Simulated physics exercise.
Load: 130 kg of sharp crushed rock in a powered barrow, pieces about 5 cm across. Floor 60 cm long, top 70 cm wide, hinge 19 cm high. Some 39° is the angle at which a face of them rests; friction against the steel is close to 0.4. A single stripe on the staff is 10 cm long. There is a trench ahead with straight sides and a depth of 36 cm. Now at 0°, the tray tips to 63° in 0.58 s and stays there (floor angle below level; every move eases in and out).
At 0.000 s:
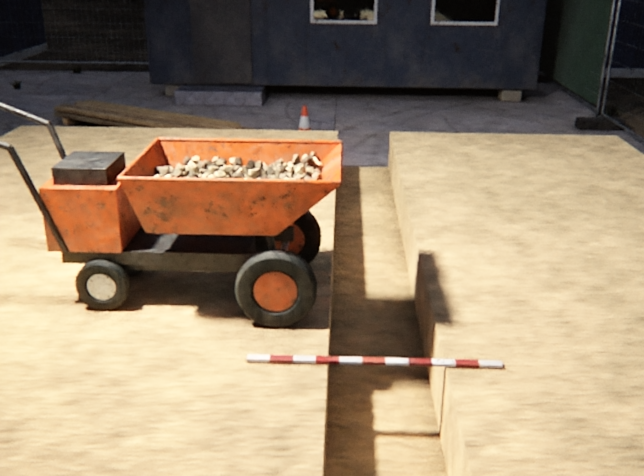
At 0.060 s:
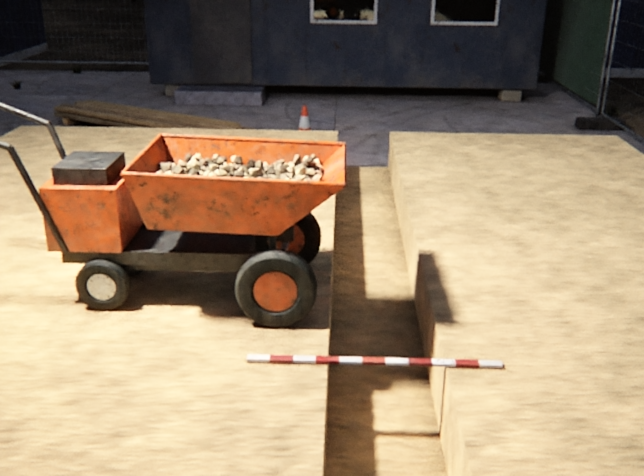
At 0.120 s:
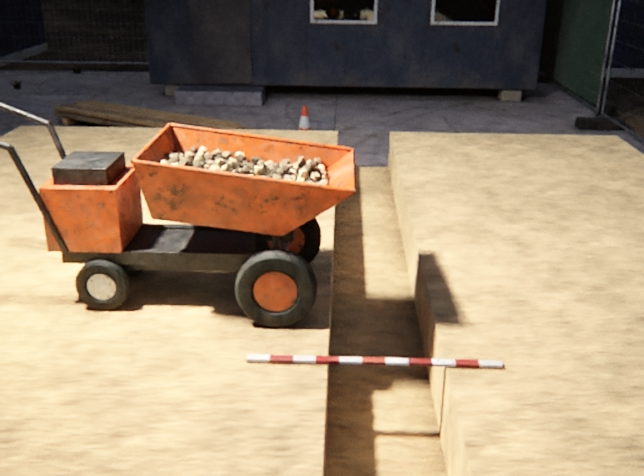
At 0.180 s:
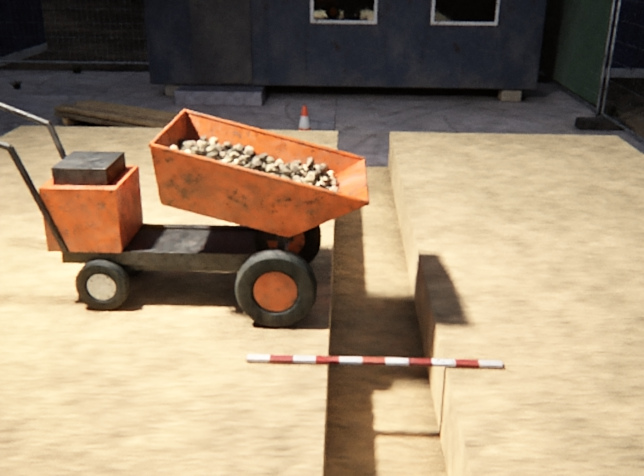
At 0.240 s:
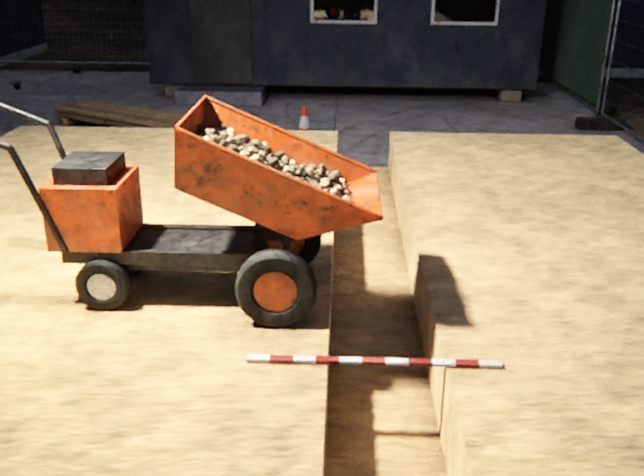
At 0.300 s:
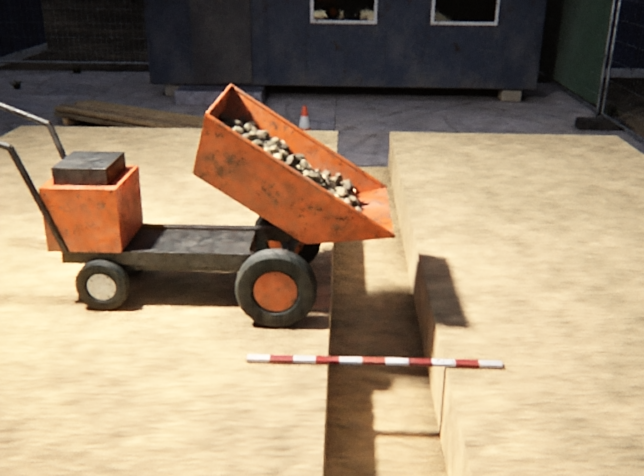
On sandy ground beside a trench, an orange dumper's tray of stones rising at the back and tilting forward to the right.
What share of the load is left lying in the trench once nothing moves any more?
About 50 per cent.
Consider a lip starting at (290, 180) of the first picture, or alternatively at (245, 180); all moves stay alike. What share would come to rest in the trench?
Some 90 and some 100 per cent, in that order.
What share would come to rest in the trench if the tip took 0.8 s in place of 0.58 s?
It'd be some 60 per cent.
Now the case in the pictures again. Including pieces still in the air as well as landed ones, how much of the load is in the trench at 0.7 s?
About 5 per cent by then.
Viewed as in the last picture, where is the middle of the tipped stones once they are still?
Somewhere near pixel (433, 296).
After 0.4 s the floor is at 53°; 100 % in the tray; the foremost stones are at (379, 240).
After 0.7 s the floor is at 63°; 91 % in the tray, 7 % in the trench, 2 % past the trench; the foremost stones are at (447, 293).
After 1.0 s the floor is at 63°; 29 % in the tray, 20 % in the trench, 51 % past the trench; the foremost stones are at (572, 303).
After 3.0 s the floor is at 63°; 0 % in the tray, 50 % in the trench, 50 % past the trench; the foremost stones are past the picture's edge.
